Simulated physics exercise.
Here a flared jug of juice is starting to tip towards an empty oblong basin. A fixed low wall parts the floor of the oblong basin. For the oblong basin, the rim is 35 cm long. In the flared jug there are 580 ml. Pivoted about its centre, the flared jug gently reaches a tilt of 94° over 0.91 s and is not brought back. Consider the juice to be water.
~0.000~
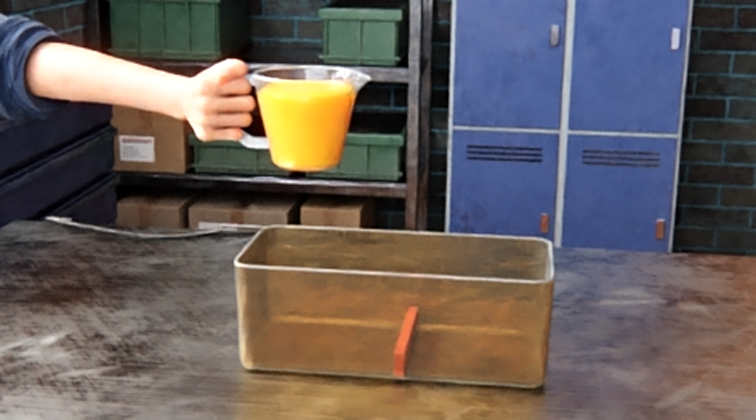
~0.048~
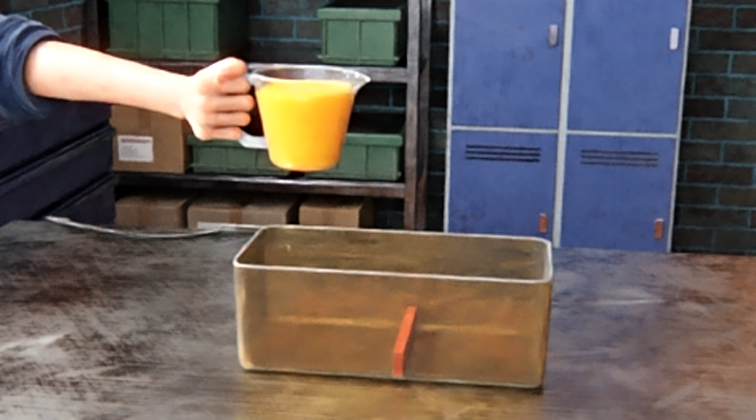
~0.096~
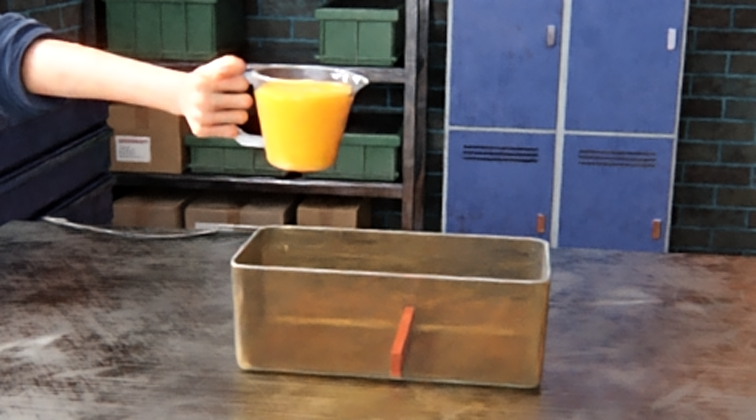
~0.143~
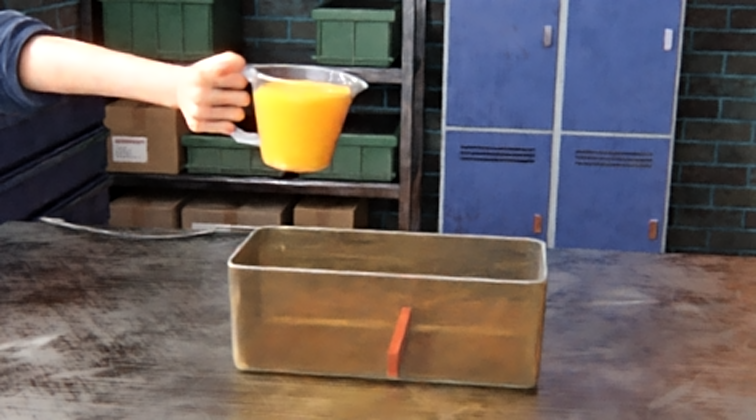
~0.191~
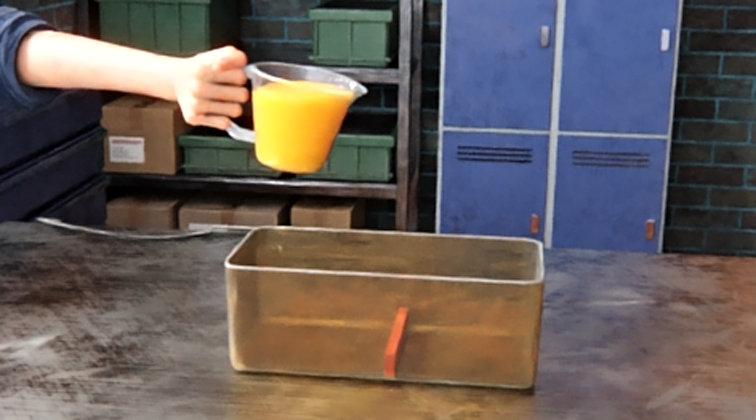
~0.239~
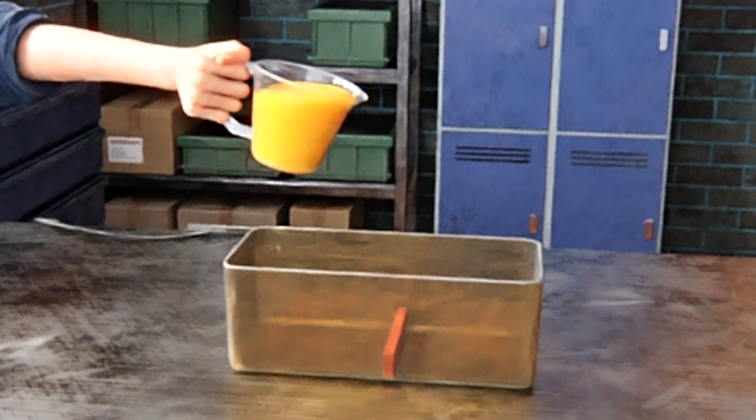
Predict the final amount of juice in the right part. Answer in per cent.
The right part ends with roughly 80 per cent.
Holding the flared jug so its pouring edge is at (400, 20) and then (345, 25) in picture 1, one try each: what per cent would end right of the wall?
Respectively 85 and 65 %.
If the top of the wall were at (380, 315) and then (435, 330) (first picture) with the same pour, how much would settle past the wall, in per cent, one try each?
Respectively 95 and 40 %.
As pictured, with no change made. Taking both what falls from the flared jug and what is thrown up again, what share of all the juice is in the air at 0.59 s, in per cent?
It comes to roughly 26 per cent.
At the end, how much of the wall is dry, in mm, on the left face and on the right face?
About 24 mm on the left, about 10 mm on the right.
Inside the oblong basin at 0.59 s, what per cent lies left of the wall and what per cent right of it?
Around 0 percent on the left and 10 on the right.
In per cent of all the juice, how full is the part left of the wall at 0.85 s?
Reading: Approx. 7 per cent.
After 0.59 s the tilt is 68° and 65 per cent is still to pour, 0 is left of the wall and 9 right of it.
After 0.85 s the tilt is 93° and 16 per cent is still to pour, 7 is left of the wall and 58 right of it.
After 1.12 s the tilt is 94° and 1 per cent is still to pour, 12 is left of the wall and 83 right of it.
After 1.41 s the tilt is 94° and 0 per cent is still to pour, 16 is left of the wall and 83 right of it.
In the end 19 per cent lies left of the wall, 80 right of it and 1 outside.
